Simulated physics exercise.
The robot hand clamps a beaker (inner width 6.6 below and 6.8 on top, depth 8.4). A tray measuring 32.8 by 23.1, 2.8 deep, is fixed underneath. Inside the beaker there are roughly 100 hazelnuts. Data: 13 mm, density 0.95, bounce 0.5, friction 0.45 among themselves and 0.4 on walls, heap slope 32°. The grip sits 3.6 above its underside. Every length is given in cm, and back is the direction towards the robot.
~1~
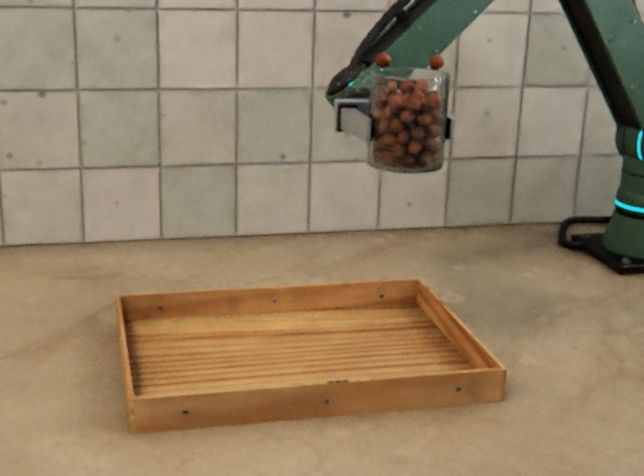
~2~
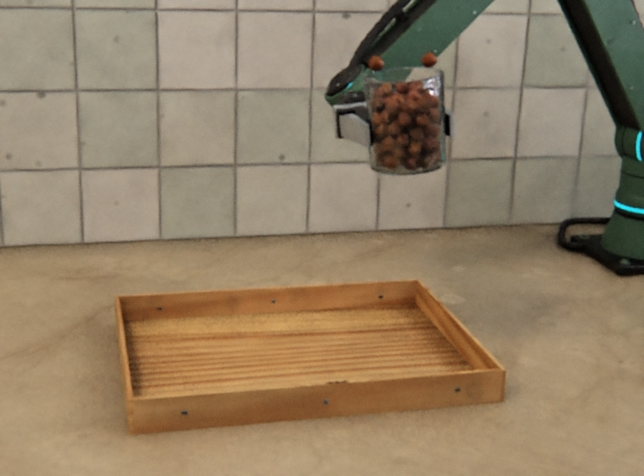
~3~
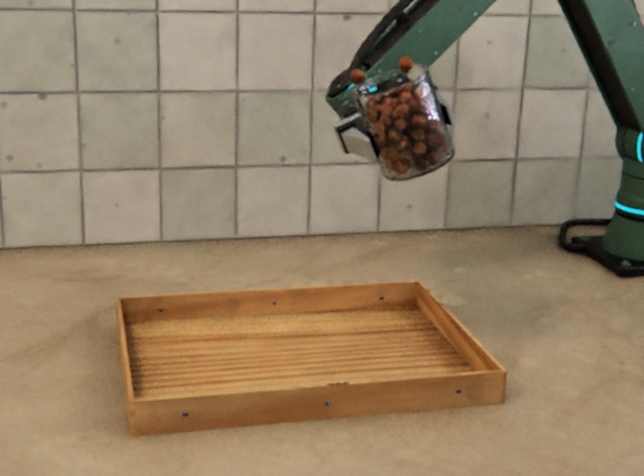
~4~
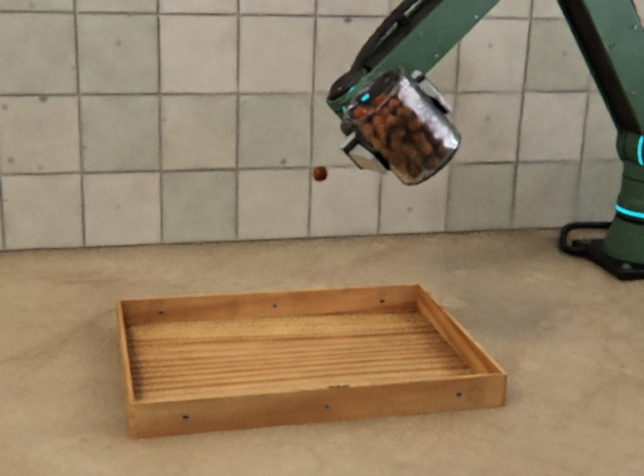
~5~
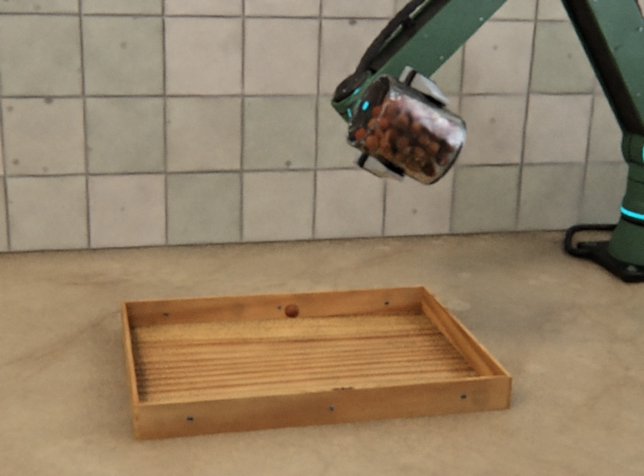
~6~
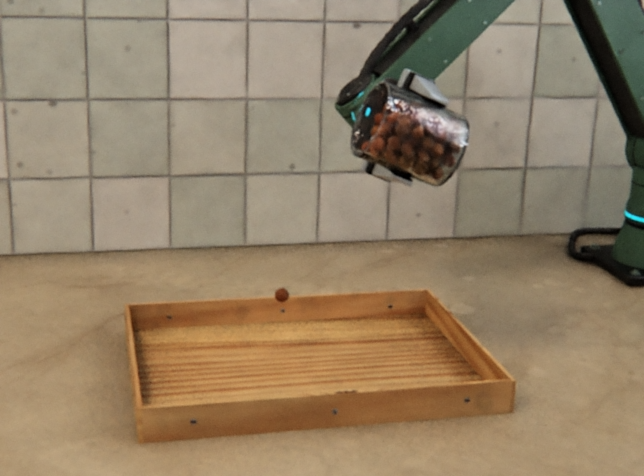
A robot arm tilts a clear beaker of hazelnuts, and one drops toward the tray.
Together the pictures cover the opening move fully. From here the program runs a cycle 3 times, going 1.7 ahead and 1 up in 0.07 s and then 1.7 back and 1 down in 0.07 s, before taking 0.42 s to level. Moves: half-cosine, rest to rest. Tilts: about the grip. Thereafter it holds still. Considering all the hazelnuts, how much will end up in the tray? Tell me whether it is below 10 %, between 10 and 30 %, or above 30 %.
That share comes out above 30 %.
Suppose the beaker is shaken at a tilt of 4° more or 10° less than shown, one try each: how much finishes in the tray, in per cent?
About 50 and 25 per cent.
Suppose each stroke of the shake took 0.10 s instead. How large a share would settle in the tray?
In that case about 25 in a hundred.
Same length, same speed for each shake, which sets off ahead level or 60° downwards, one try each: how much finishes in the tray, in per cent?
Near 30 and 5 percent respectively.
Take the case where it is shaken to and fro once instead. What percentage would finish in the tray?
Then roughly 25 percent.
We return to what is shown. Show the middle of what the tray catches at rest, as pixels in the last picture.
It lands close to (252, 355).
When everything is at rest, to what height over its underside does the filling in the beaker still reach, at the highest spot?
I'd put it at close to 5.5 centimetres.
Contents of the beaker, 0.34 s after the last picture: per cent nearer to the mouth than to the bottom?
45 per cent.
Then, 0.34 s on, tilted 68° forward, highest piece 25 above the table; 71 in the beaker, 12 in the tray, 16 in flight or on a rim.
Then, 0.67 s on, tilted 24° forward, highest piece 27 above the table; 55 in the beaker, 42 in the tray, 1 on the table or floor, 1 in flight or on a rim.
Then, 1.04 s on, level, highest piece 25 above the table; 55 in the beaker, 43 in the tray, 1 on the table or floor.
Then, 2.09 s on, level, highest piece 25 above the table; 55 in the beaker, 43 in the tray, 1 on the table or floor.
In the end, 55 in the beaker, 43 in the tray, 1 on the table or floor. That is 43 % in the tray.
